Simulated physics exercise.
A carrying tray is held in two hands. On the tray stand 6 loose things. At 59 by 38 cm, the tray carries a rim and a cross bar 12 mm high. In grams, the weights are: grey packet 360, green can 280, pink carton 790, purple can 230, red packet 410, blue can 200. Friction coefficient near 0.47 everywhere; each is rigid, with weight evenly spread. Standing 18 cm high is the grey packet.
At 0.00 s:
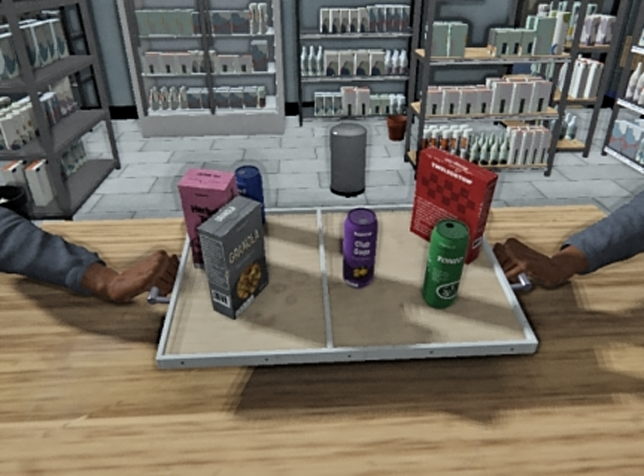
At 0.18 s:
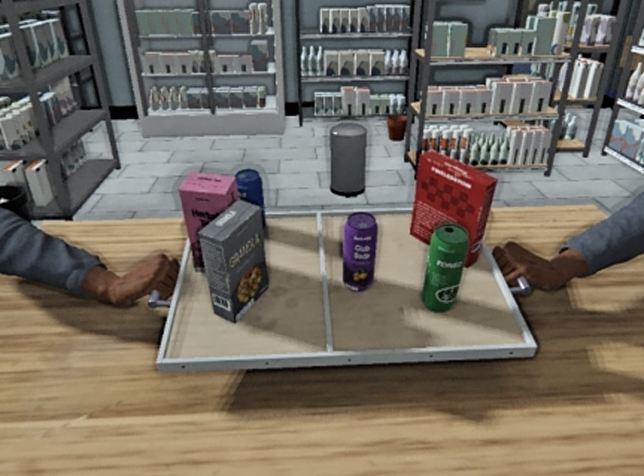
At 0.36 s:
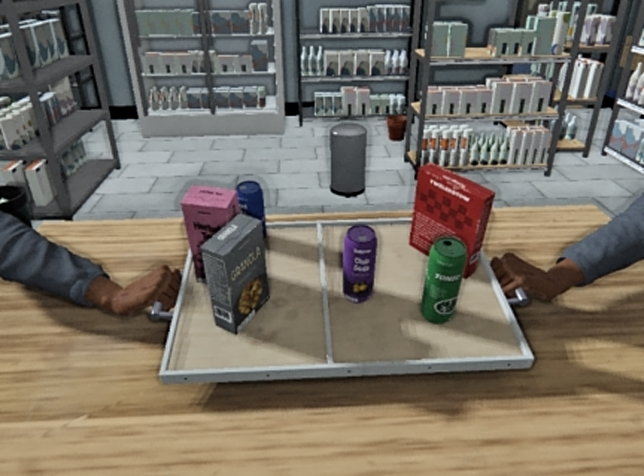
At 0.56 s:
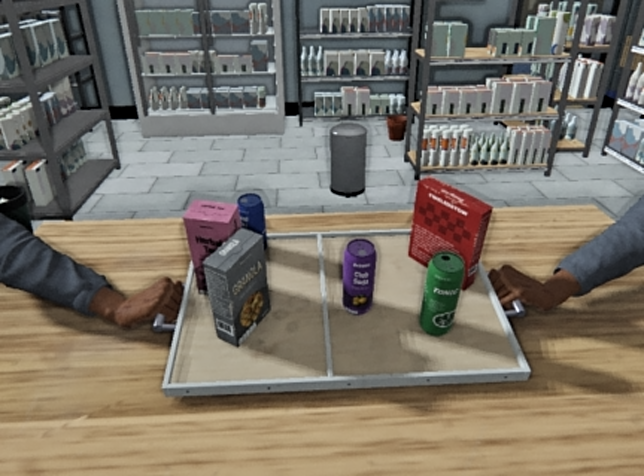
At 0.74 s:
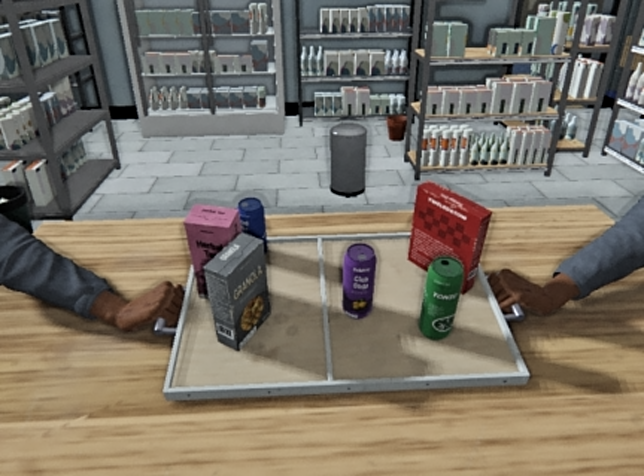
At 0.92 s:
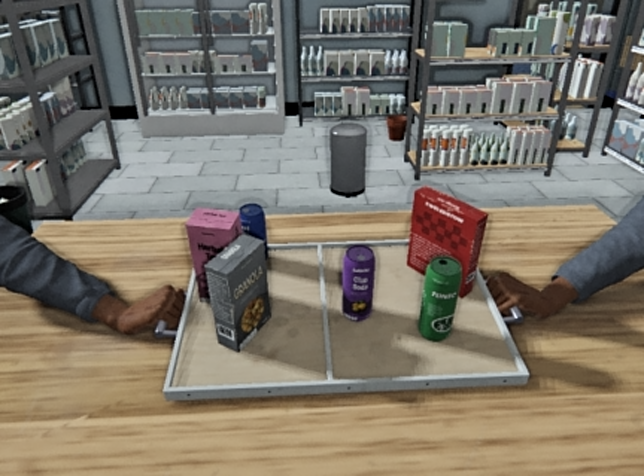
The tray, gripped by two hands and carrying three boxes and three cans, was lowered a short way until its near edge met the wooden table, then its far side eased down slightly.
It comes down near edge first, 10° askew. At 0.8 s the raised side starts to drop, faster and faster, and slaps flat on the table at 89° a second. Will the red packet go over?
Yes - it is upset.
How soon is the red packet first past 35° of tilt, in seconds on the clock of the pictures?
That comes at close to 1.5 seconds.
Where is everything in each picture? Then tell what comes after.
Near edge 7 cm above the table; red packet (450, 206); grey packet (236, 258), in the first picture.
Near edge 6 cm above the table; pink carton (215, 226); purple can (360, 254), in the second picture.
Near edge 4 cm above the table; blue can (251, 214); grey packet (238, 275), in the third picture.
Near edge 1 cm above the table; green can (441, 296); pink carton (218, 251), in the fourth picture.
Near edge on the table, tray at 10°; purple can (359, 283); blue can (253, 230), in the fifth picture.
Near edge on the table, tray at 7°; red packet (444, 242); grey packet (241, 294), in the sixth picture.
After 1.22 s, tray flat on the table; red packet tipped 11° from how it sat near (446, 248).
After 1.62 s, tray flat on the table; red packet tipped 72° from how it sat near (466, 254).
At rest (2.3 s), off the tray and tipped over, red packet; the other 5 in place, give or take 5 cm. In the last view, red packet near (473, 260).
